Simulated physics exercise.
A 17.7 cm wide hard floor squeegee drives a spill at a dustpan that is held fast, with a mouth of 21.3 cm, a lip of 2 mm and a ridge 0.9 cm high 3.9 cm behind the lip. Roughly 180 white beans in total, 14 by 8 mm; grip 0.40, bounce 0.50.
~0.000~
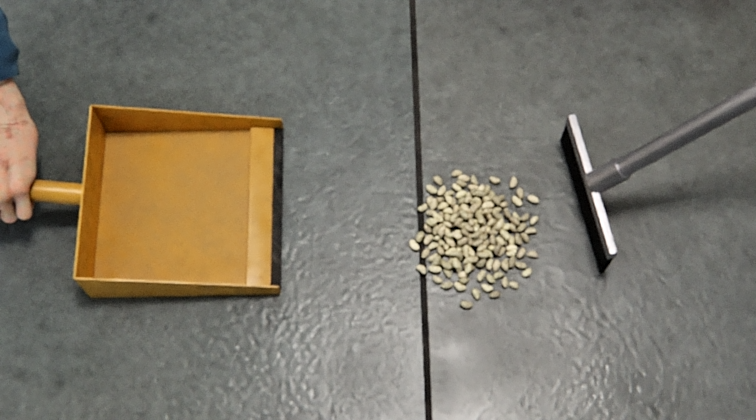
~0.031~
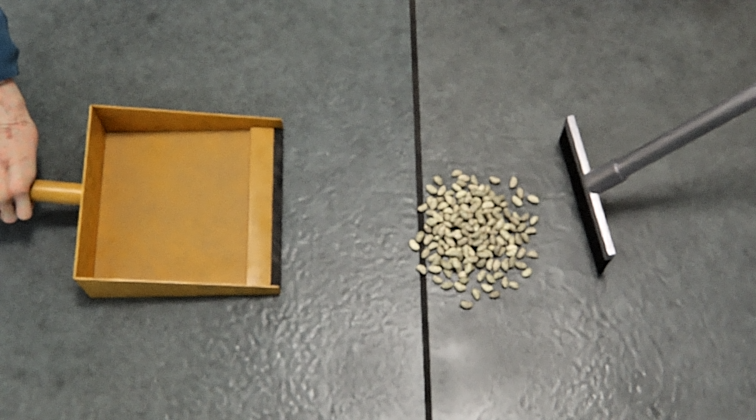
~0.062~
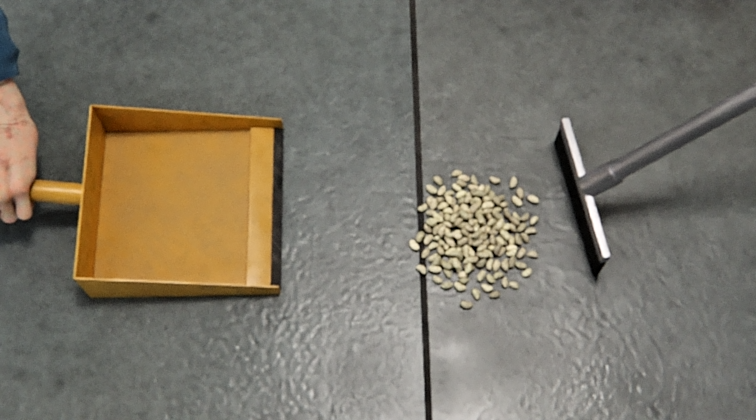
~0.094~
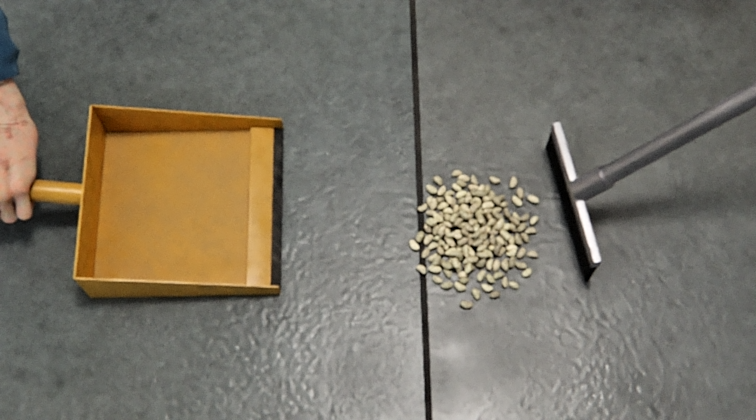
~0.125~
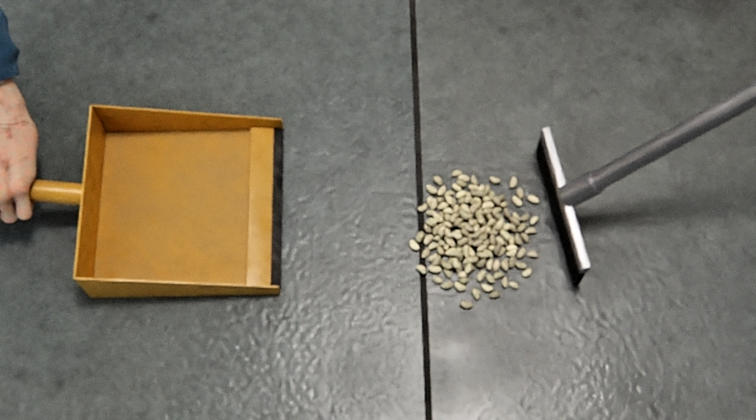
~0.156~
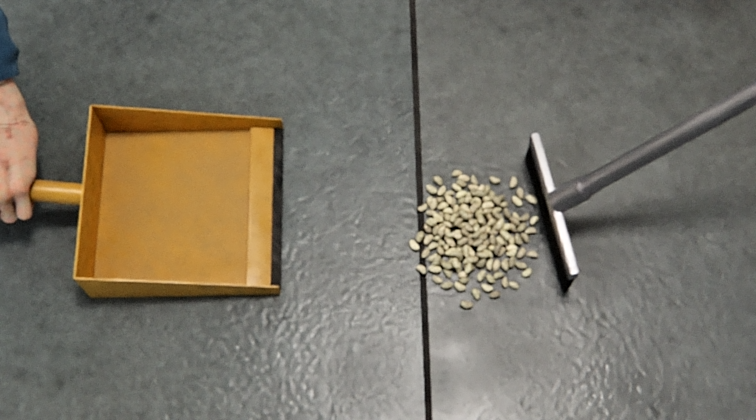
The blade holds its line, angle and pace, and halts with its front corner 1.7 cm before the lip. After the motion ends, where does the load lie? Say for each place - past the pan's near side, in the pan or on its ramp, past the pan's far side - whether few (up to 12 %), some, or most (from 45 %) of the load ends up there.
Near side: Most, pan: Few, far side: Few.
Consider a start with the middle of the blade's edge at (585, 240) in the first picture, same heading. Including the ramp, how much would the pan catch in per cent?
Around 0 %.
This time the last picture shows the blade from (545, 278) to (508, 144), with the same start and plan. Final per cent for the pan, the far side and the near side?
Per cent by place - pan 20, far side 0, near side 50.
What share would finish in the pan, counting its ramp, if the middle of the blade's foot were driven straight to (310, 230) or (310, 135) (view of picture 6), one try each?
Roughly 25 % and 5 %.
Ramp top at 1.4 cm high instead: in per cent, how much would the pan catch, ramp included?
Close to 10 per cent then.
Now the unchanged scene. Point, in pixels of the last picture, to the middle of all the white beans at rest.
Close to pixel (285, 316).
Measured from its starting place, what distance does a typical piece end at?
I'd say near 26 cm.
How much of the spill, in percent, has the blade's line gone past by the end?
Roughly 30 percent of it.
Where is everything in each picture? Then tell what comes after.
The first frame shows blade from (611, 254) to (571, 122), moved 0.0 cm, 0 of the pieces shifted so far; middle of the pieces at (473, 229); pan at (174, 210).
The second frame shows blade from (609, 255) to (569, 123), moved 0.2 cm, 0 of the pieces shifted so far; middle of the pieces at (473, 229).
The third frame shows blade from (604, 258) to (564, 126), moved 0.9 cm, 0 of the pieces shifted so far; middle of the pieces at (473, 229).
The fourth frame shows blade from (595, 263) to (556, 130), moved 2.1 cm, 0 of the pieces shifted so far; middle of the pieces at (473, 229).
The fifth frame shows blade from (584, 268) to (545, 135), moved 3.6 cm, 0 of the pieces shifted so far; middle of the pieces at (473, 229).
The sixth frame shows blade from (573, 274) to (534, 140), moved 5.1 cm, 0 of the pieces shifted so far; middle of the pieces at (473, 229); pan at (174, 210). The blade's pace is about 0.48 m/s, heading 27 degrees towards the viewer's side.
After 0.48 s, middle of the blade 18 cm from the lip; 0 % over the lip, far side 0 %, near side 25 %.
After 0.69 s, middle of the blade 9 cm from the lip; 0 % over the lip, far side 0 %, near side 50 %.
After 1.02 s, middle of the blade 3 cm from the lip; 5 % over the lip, far side 0 %, near side 55 %.
At rest (2.6 s), near side 55 %, pan 5 %, far side 0 %, in front of the lip or behind the blade 40 %.
